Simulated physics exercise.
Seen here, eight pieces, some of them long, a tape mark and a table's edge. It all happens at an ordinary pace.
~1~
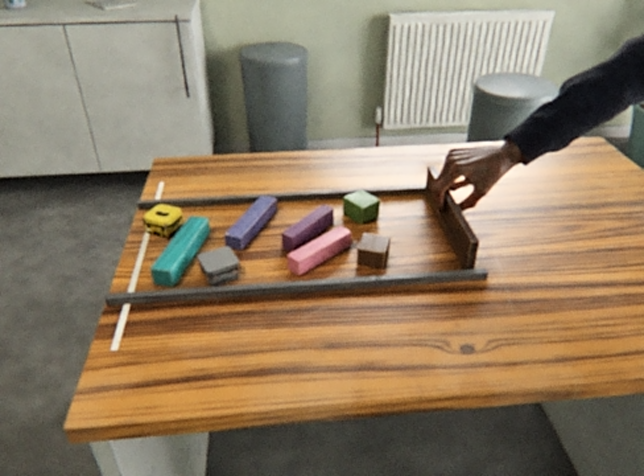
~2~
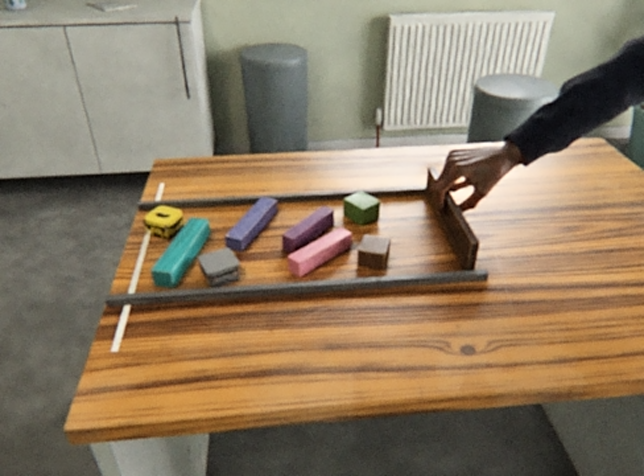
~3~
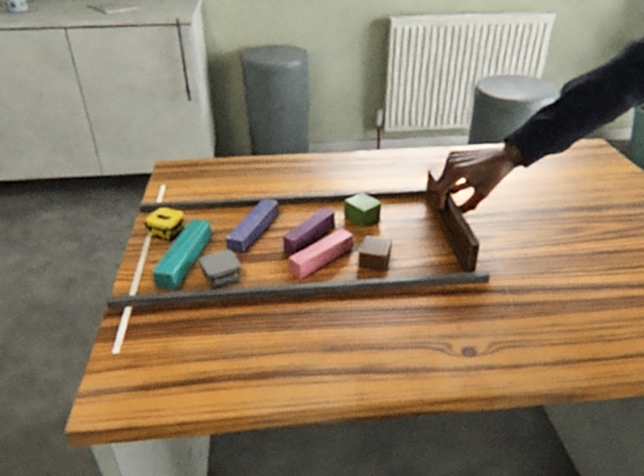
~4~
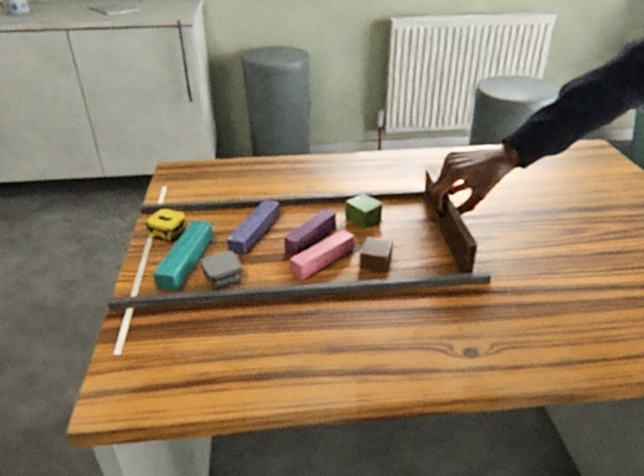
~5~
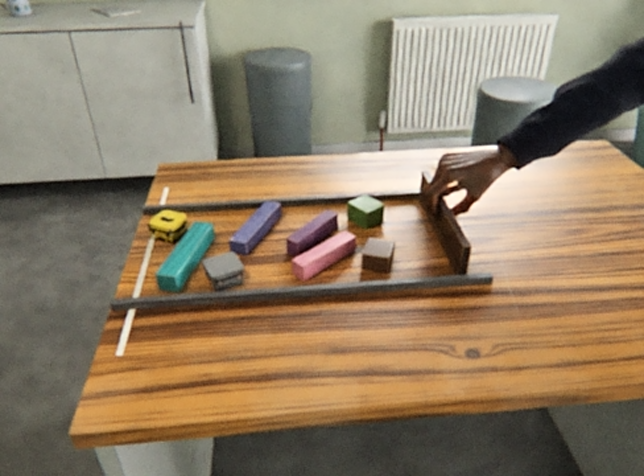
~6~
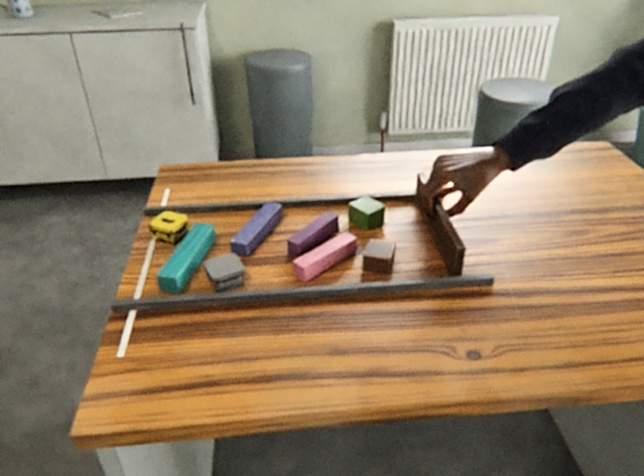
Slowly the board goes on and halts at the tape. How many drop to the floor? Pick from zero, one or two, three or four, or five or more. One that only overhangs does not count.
Here the number that fall off is five or more.
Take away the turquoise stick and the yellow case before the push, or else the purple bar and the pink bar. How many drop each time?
The counts: 4 and 4.
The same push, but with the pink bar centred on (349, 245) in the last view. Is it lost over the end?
Then it drops off.
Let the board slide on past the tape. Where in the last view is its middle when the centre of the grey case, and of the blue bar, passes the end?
At (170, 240) for the grey case; at (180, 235) for the blue bar.
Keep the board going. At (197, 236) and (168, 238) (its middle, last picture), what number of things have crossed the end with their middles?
It would be 2 and 4.
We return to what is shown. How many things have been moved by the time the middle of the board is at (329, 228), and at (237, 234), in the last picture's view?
The counts are 4 and 8.
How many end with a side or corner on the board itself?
2 of them.
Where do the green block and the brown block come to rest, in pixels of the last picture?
Near (143, 222) and (123, 281).
Soon after, none off yet; yellow case at rest near (170, 229); turquoise stick at rest near (188, 256); grey case at rest near (225, 273).
After that, none off yet; yellow case at rest near (170, 229); turquoise stick moving near (184, 256); grey case displaced about its own width near (205, 279).
And then, none off yet; yellow case tilting well over near (125, 234); turquoise stick tilting a little near (117, 261); grey case displaced well along near (140, 287).
In the end, the number that fall off is five or more; gone, pink bar, purple bar, blue bar, grey case, turquoise stick and yellow case.
